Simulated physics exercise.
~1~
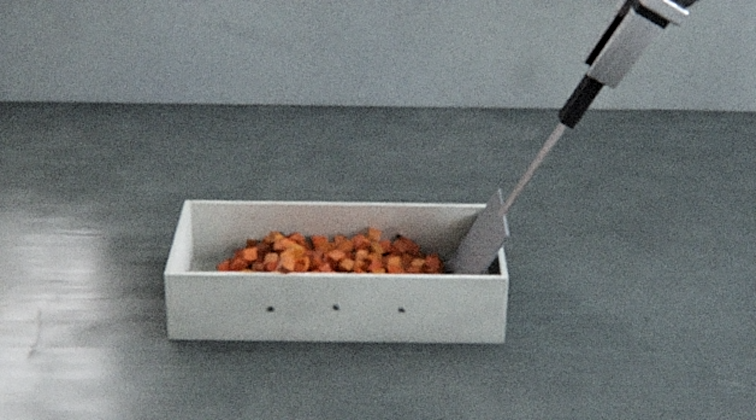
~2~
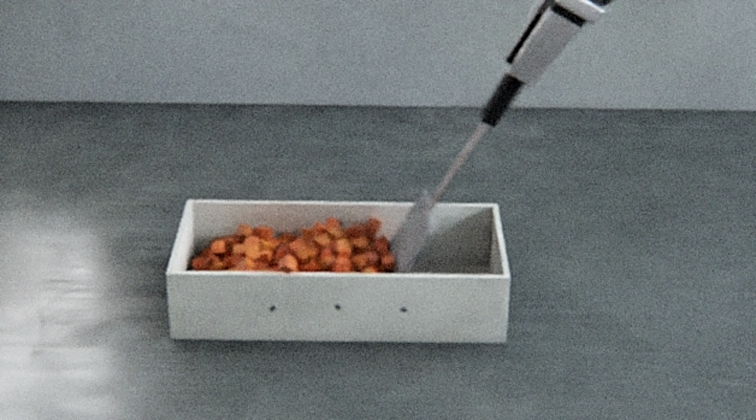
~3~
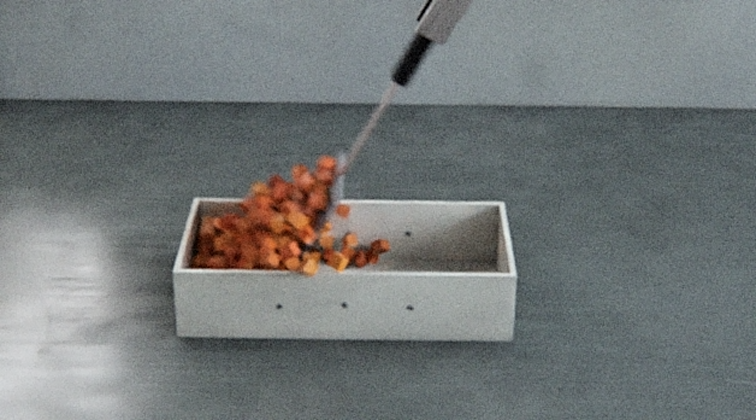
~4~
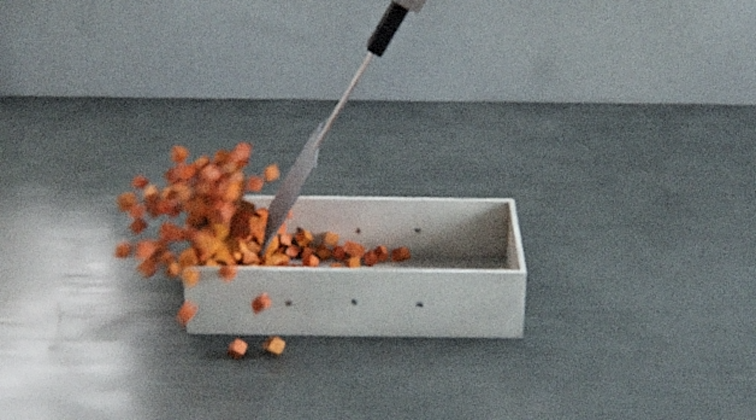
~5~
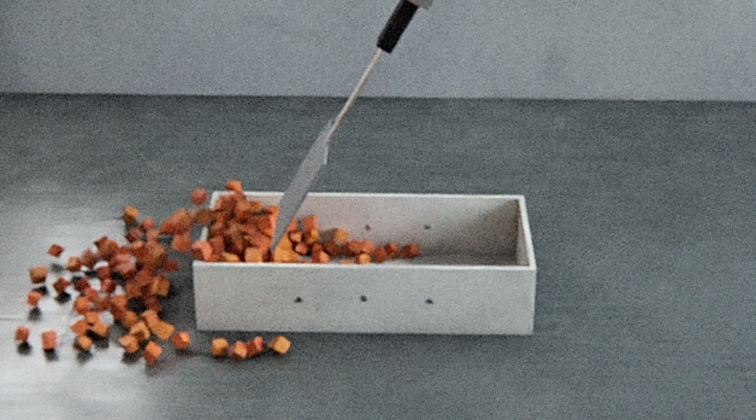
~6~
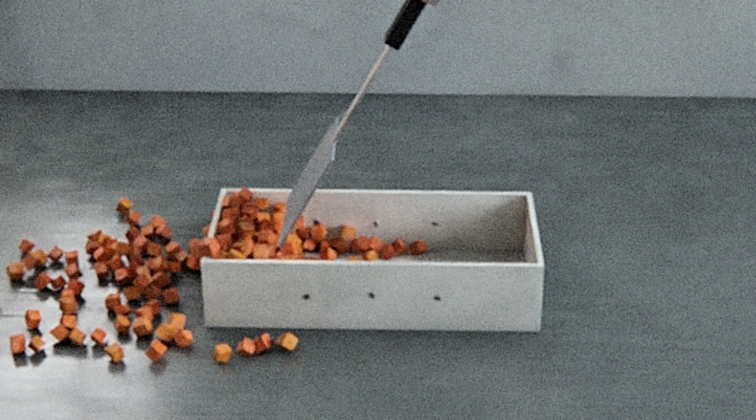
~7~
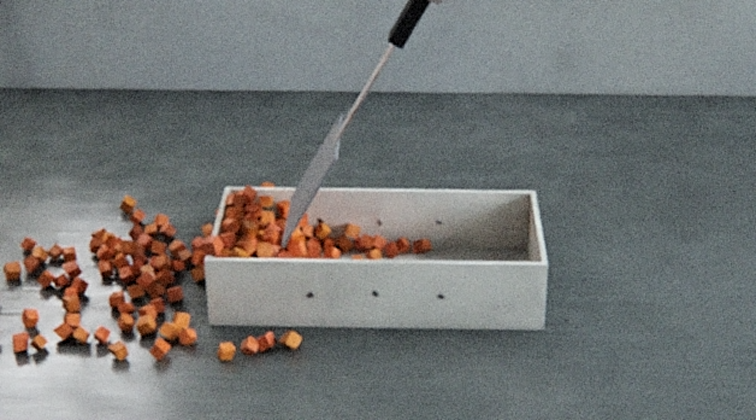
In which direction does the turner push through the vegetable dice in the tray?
The turner moves to the left, pushing the dice toward the left end of the tray.
The video shows a robot arm sweeping a turner leftward through orange vegetable dice in a pale tray, piling them up and flinging many over the left end. The turner stops inside the tray, with dice scattered on the table and the rest heaped around the blade.
